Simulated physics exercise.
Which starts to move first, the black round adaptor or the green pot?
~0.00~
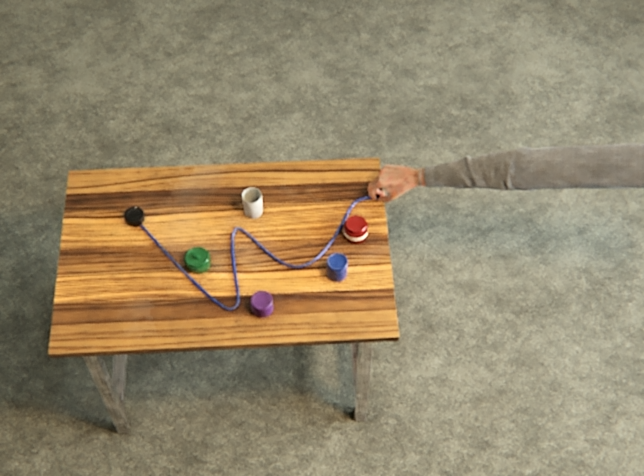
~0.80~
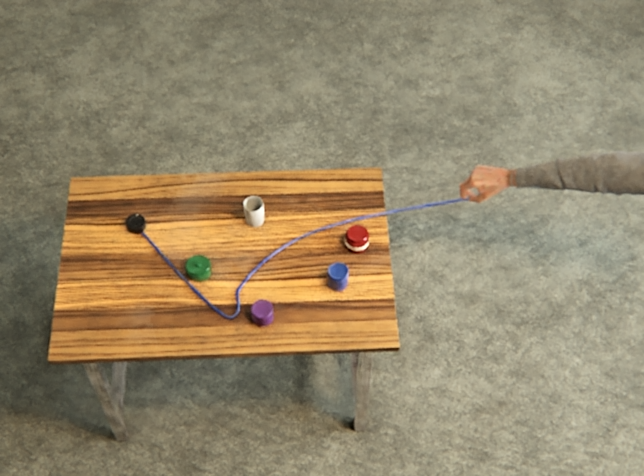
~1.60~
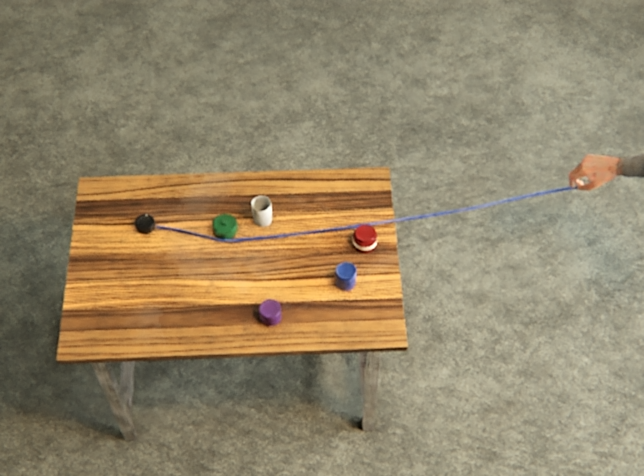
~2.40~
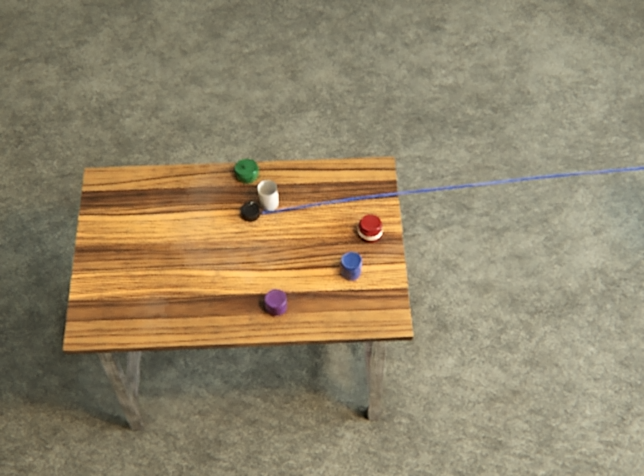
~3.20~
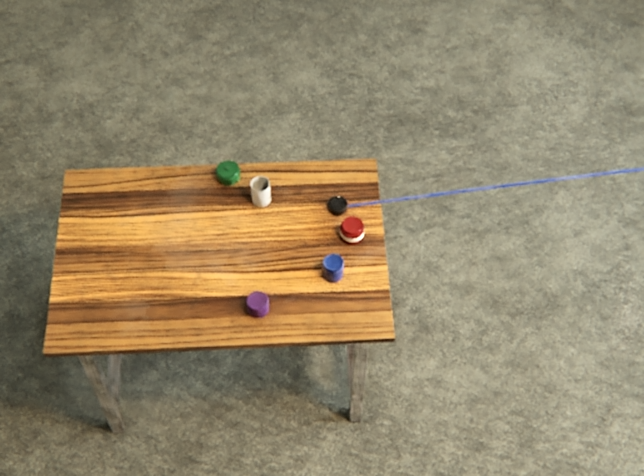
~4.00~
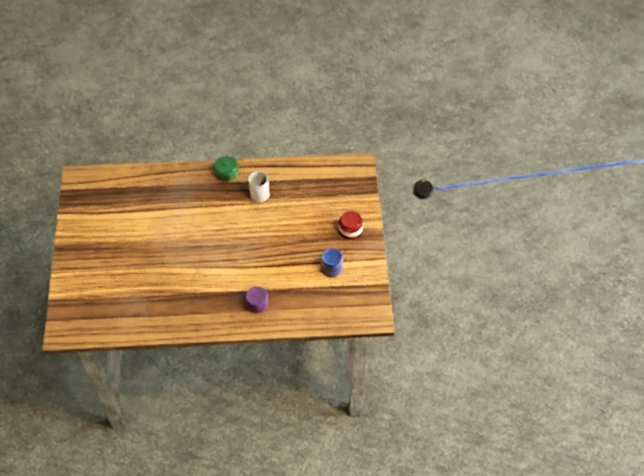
The green pot starts to move first, shifted while the black round adaptor is still in its place. The adaptor only slides afterwards.
